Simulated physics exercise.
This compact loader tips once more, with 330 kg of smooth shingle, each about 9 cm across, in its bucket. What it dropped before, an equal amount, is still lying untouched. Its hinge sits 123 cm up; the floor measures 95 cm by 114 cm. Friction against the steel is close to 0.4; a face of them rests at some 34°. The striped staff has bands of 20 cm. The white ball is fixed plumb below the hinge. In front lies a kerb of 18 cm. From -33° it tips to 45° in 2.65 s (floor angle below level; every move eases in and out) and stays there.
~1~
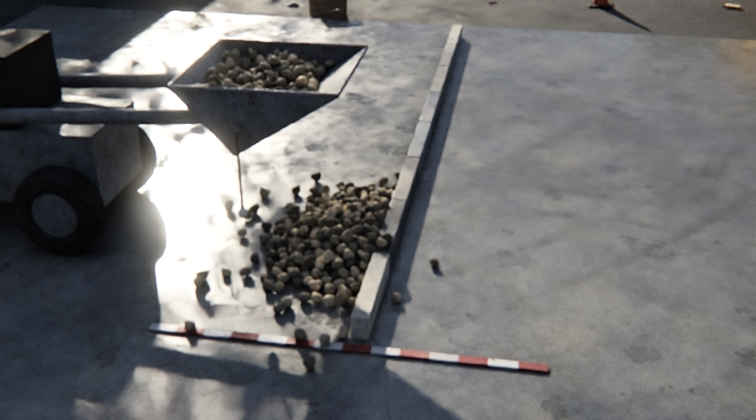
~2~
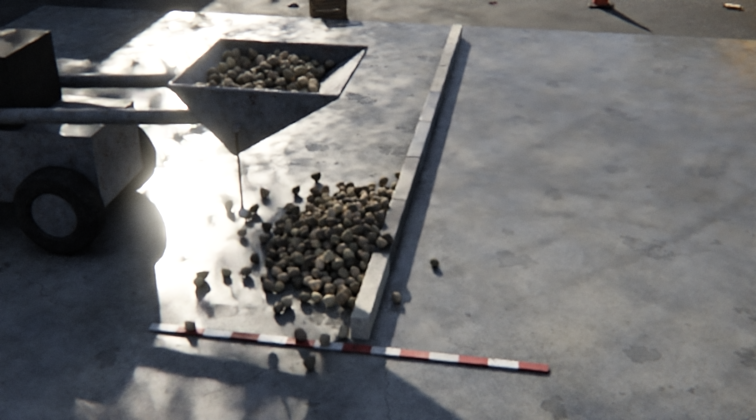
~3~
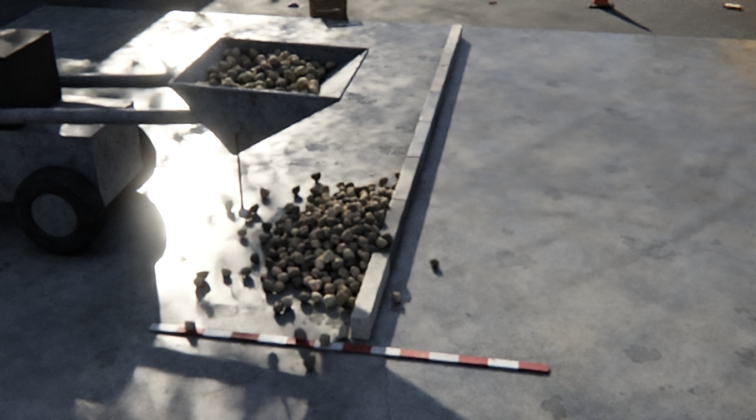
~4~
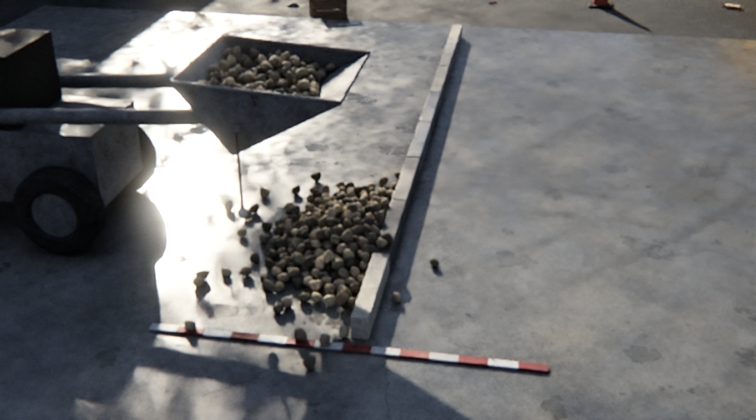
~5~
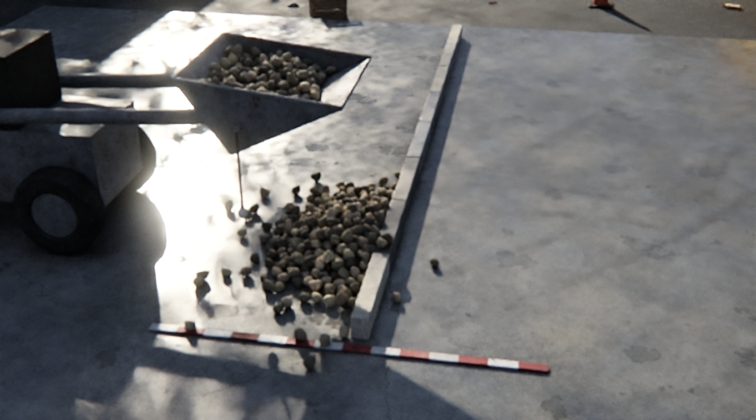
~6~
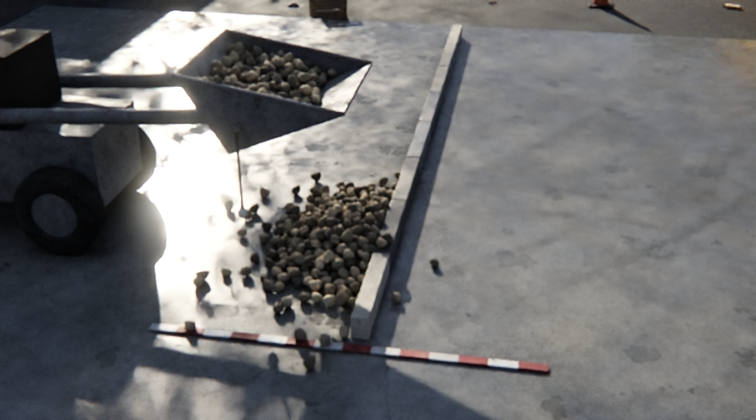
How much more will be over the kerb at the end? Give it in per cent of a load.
Close to 27 parts in a hundred.
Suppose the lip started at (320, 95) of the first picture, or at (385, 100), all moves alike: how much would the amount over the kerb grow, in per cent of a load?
Near 10 per cent from the first place, 85 from the second.
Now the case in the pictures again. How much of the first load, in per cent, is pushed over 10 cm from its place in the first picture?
About 10 per cent.
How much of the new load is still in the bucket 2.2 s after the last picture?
Roughly 0 per cent is still inside.
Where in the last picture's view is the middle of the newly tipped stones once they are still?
Near (369, 226).
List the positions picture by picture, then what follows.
The first picture shows lip at (338, 96), floor tilted -33°, highest stones at (270, 60). The earlier load is highest near (353, 223), 23 cm above ground level, 99 % on this side of the kerb, 1 % over the kerb.
In the second picture, the bucket is at -33°, its lip at (338, 97); the top of the load is at (270, 60).
The third picture shows lip at (339, 99), floor tilted -31°, highest stones at (265, 59).
The fourth picture shows lip at (341, 103), floor tilted -29°, highest stones at (257, 60).
In the fifth picture, the bucket is at -26°, its lip at (342, 108); the top of the load is at (252, 60).
In the sixth picture, the bucket is at -23°, its lip at (343, 115); the top of the load is at (246, 57).
Then, 1.4 s after the last picture the floor is at 33°; in per cent of one load, 78 in the bucket, 121 on this side of the kerb, 1 over the kerb; the foremost stones are at (392, 240).
Then, 2.2 s after the last picture the floor is at 45°; in per cent of one load, 0 in the bucket, 177 on this side of the kerb, 23 over the kerb; the foremost stones are at (474, 251).
Then, 2.5 s after the last picture the floor is at 45°; in per cent of one load, 0 in the bucket, 174 on this side of the kerb, 26 over the kerb; the foremost stones are at (506, 250).
Then, 5.3 s after the last picture the floor is at 45°; in per cent of one load, 0 in the bucket, 172 on this side of the kerb, 28 over the kerb; the foremost stones are at (516, 261). Net gain over the kerb, 27.
